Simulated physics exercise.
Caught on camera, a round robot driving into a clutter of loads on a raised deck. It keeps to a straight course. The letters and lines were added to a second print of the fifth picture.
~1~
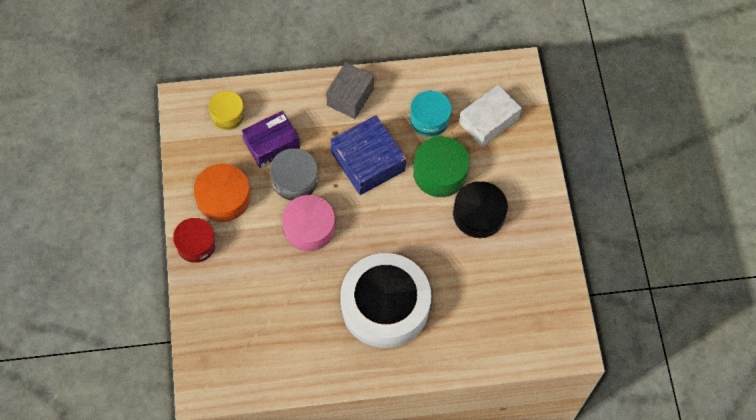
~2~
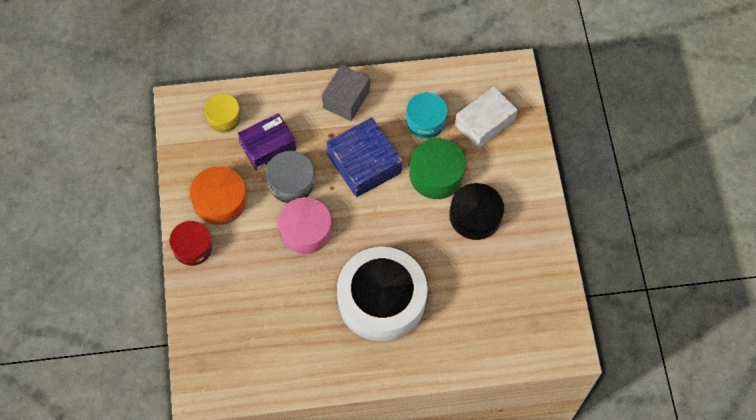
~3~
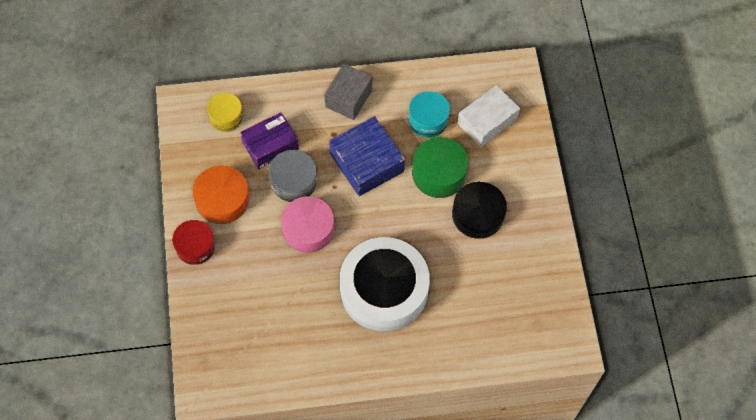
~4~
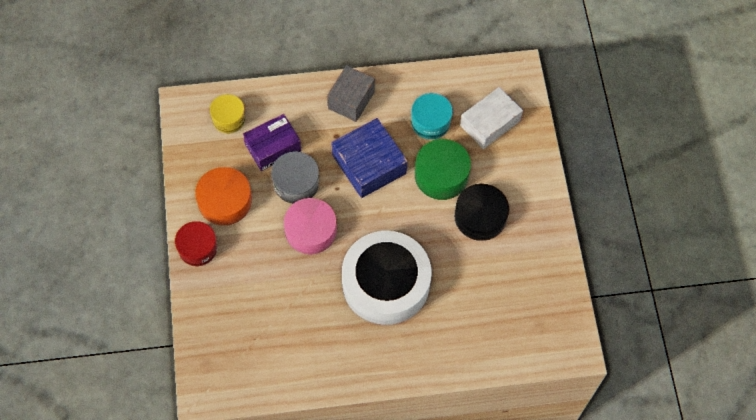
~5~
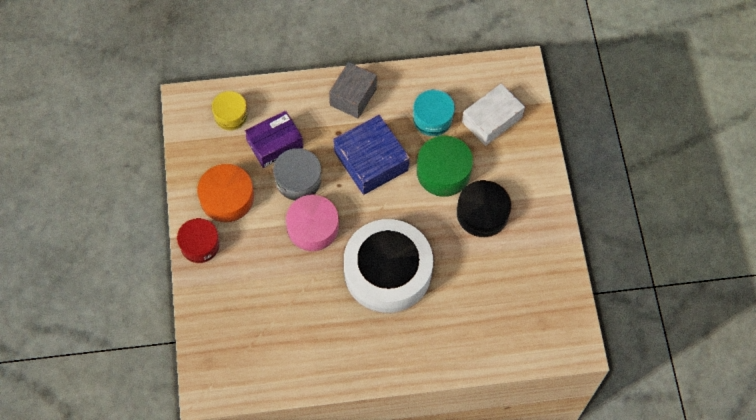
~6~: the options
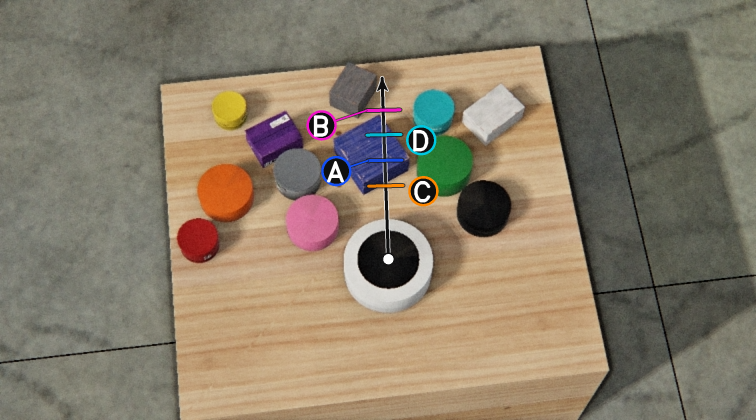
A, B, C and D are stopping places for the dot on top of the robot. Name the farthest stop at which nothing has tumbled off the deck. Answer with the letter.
As far as tick A.
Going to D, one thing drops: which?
The grey crate goes over.
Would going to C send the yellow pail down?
No.
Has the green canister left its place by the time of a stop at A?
Yes.
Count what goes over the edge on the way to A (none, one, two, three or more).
By then, none.
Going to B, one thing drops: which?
The grey crate goes over.
On the marked copy, A at (385, 161); B at (383, 110); C at (386, 185); D at (384, 135); the arrow from (388, 259) to (382, 78); the white dot at (388, 259).
With A. Early on, robot (387, 228); red pail (199, 241); grey crate (354, 91).
Further on, robot (386, 192); grey crate (352, 86); blue crate (370, 130).
At the end, robot (385, 168); grey crate (347, 65); blue crate (371, 108); nothing has fallen.
As for the rest, B drops the grey crate; C is safe but short; D drops the grey crate.
